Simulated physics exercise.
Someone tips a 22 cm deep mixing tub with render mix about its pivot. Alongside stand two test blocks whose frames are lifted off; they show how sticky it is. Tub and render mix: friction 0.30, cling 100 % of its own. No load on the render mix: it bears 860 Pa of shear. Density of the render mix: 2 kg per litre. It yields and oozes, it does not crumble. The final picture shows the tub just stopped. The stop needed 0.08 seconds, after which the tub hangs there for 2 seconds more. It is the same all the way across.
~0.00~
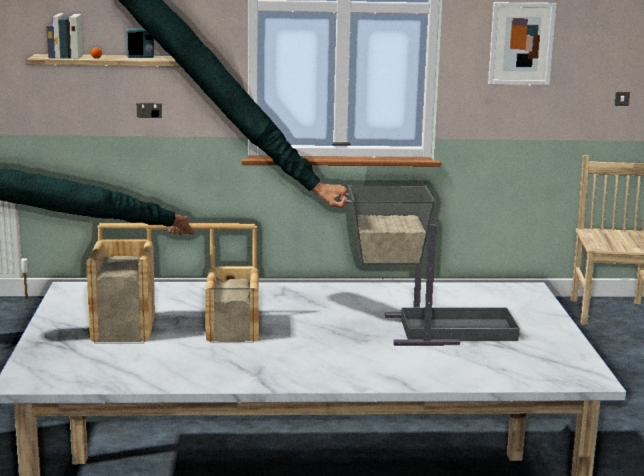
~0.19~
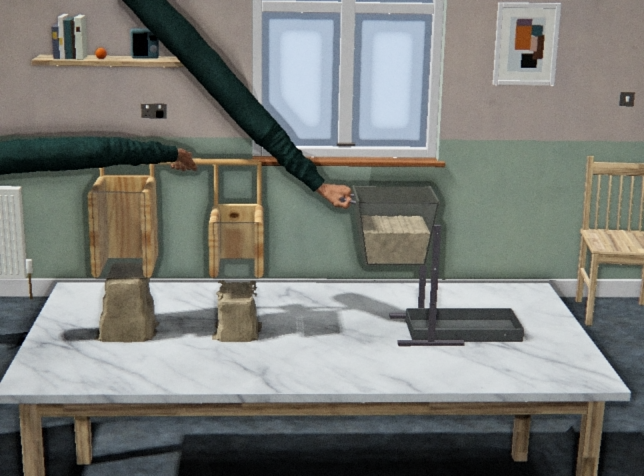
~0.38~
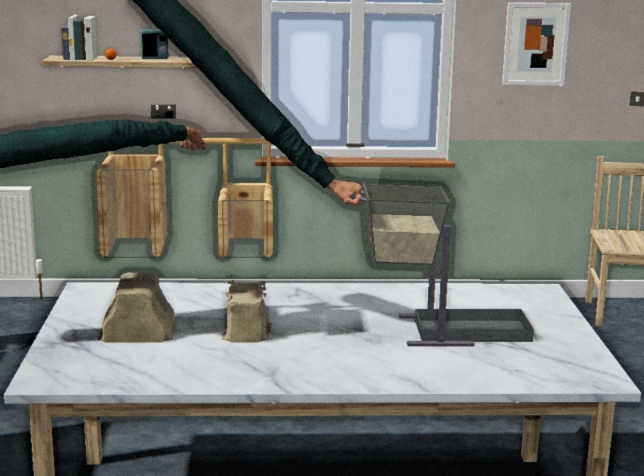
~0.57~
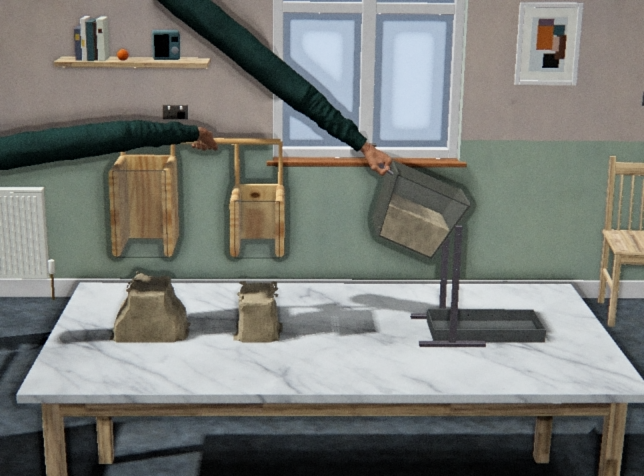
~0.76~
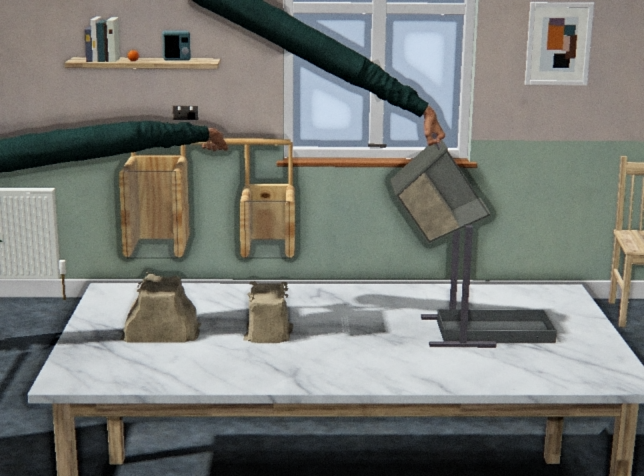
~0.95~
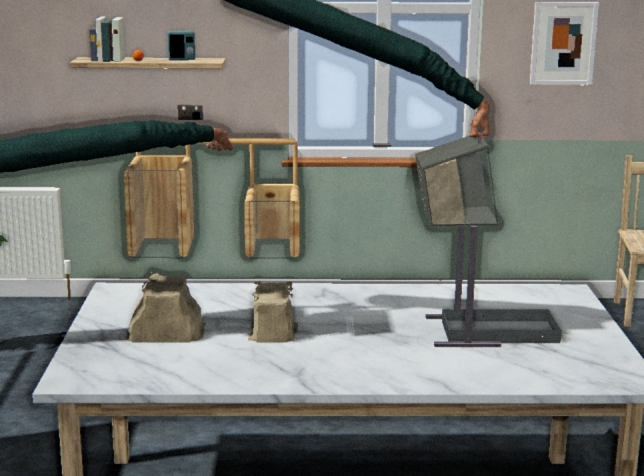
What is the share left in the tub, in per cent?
About 100 %.
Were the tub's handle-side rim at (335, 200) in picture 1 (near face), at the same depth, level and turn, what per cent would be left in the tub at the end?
Roughly 100 %.
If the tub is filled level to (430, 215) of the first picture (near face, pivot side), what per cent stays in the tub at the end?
100 %.
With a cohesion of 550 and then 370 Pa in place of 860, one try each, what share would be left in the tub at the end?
Try one gives 100 per cent, try two gives 85 per cent.
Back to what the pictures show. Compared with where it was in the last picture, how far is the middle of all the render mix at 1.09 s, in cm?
I'd estimate roughly 0 centimetres.
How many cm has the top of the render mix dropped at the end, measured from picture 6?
Roughly 0 cm.
After 1.09 s, the tub is at 80 degrees and holds 100 %.
After 1.26 s, the tub is at 80 degrees and holds 100 %.
After 1.43 s, the tub is at 80 degrees and holds 100 %.
After 1.60 s, the tub is at 80 degrees and holds 100 %.
After 2.95 s, the tub is at 80 degrees and holds 100 %.
